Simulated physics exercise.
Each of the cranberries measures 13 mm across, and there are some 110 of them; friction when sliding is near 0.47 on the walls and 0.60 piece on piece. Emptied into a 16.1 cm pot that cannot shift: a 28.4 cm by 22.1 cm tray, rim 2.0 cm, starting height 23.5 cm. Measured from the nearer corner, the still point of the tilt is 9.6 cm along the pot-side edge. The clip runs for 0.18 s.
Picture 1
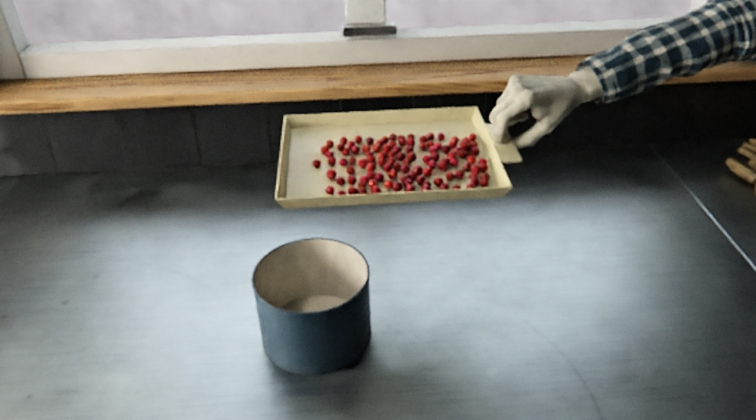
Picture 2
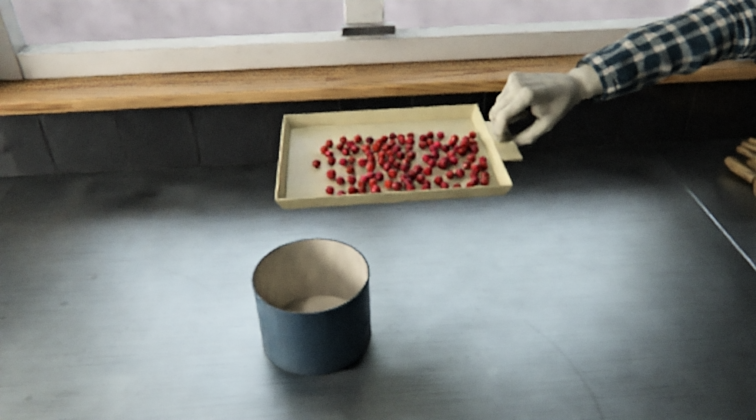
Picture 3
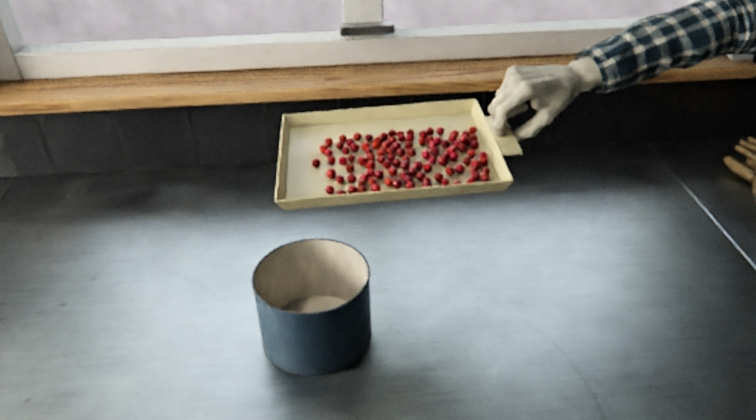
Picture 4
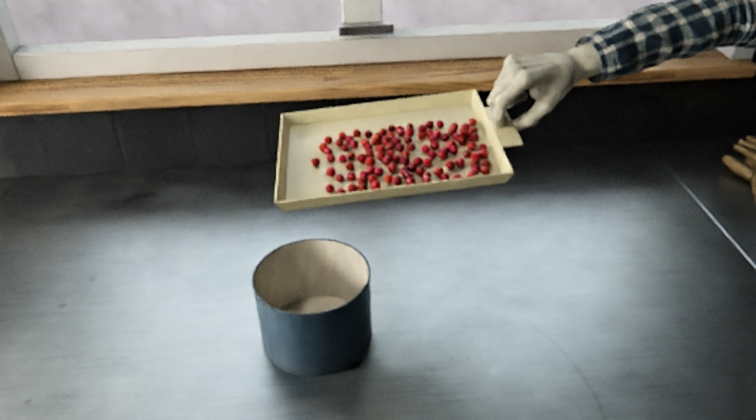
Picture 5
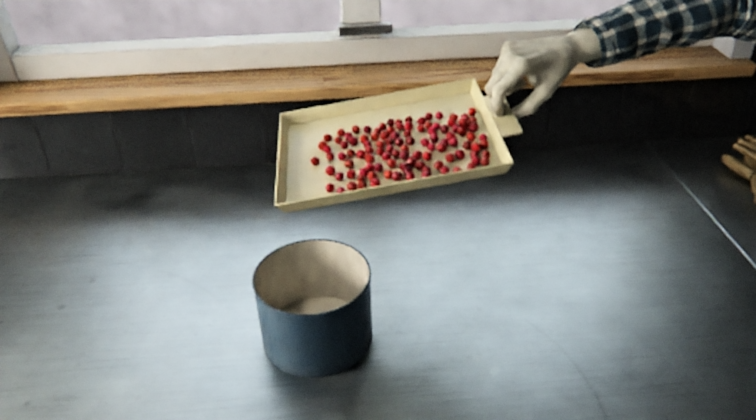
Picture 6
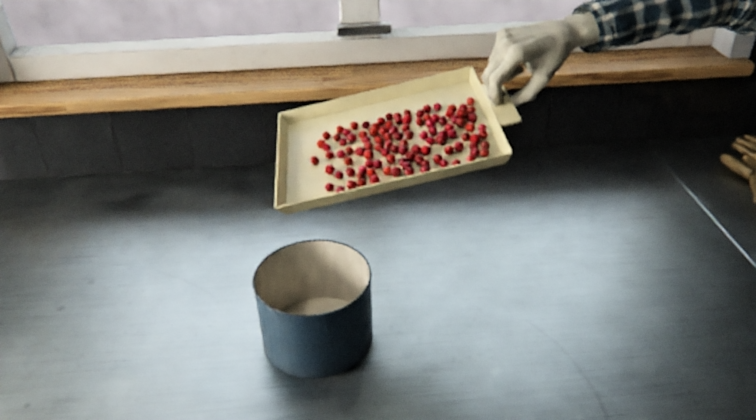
The clip opens on a hand in a checked sleeve holding a shallow cream tray of cranberries, nearly level, above a dark blue pot on a grey counter. The hand then slowly raises the tray's right end, slanting it down to the left, while the berries stay spread across it.
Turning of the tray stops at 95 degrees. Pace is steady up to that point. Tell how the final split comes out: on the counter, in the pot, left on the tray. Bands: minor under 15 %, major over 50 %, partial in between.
Result: Counter: I'm guessing a good helping of the load. Pot: I'm guessing the greater portion of the load. Tray: I'm guessing a mere smattering of the load.
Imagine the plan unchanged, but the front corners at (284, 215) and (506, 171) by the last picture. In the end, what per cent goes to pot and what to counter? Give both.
Final per cent - pot 90, counter 10.
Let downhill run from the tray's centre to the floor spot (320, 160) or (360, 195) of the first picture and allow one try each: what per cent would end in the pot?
Roughly 0 per cent on the first try and 75 per cent on the second.
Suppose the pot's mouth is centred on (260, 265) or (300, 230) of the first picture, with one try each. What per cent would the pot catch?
Estimates: 95 % and 20 %, in that order.
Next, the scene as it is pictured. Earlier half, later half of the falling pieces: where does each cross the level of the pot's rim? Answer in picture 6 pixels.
It passes about (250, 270) first and (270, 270) afterwards.
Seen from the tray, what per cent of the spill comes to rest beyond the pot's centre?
Roughly 100 percent of the spill.
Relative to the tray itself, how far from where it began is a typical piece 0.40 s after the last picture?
It has moved some 12 cm from its start.
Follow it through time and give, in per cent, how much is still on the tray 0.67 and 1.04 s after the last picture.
Estimates: 50; 0.
Then, 0.40 s after the last picture, tilt 52 degrees; the tray holds 100 %, the pot 0 %.
Then, 0.67 s after the last picture, tilt 79 degrees; the tray holds 50 %, the pot 10 %.
Then, 1.04 s after the last picture, tilt 95 degrees; the tray holds 0 %, the pot 55 %.
In the end, counter 45 %, pot 55 %, tray 0 %.
